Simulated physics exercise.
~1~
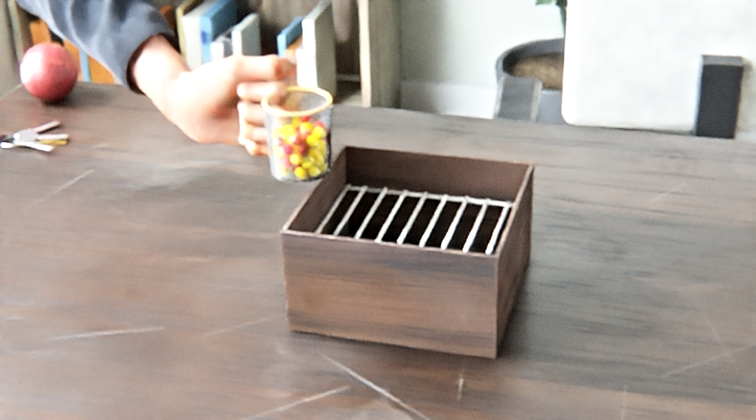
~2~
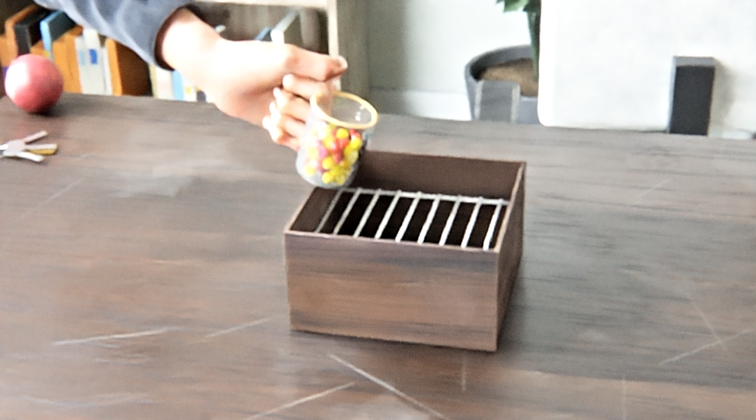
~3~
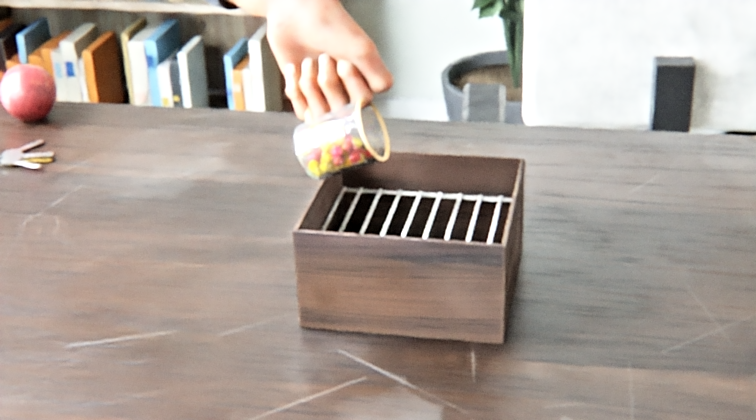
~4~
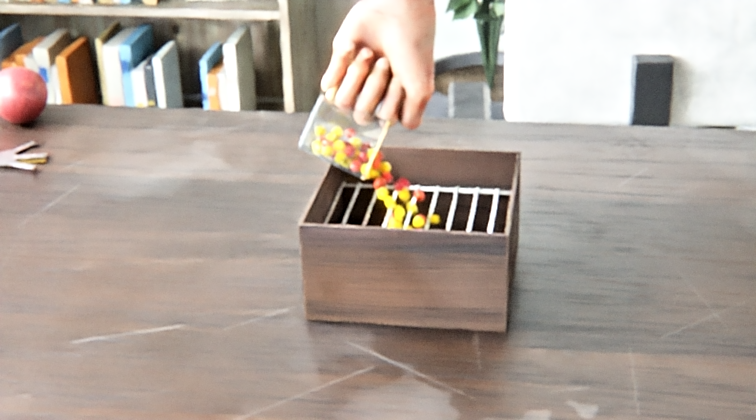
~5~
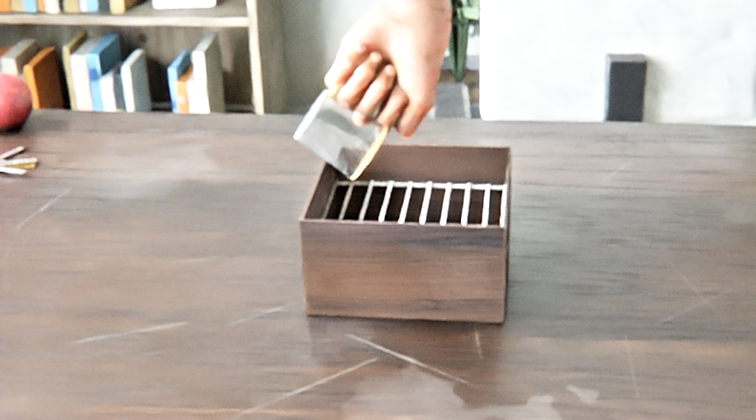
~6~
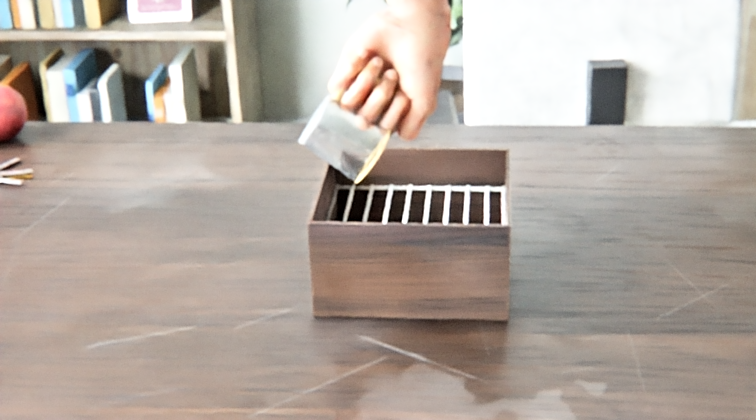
Over a wooden box, a hand tips yellow and red pieces through a wire rack.
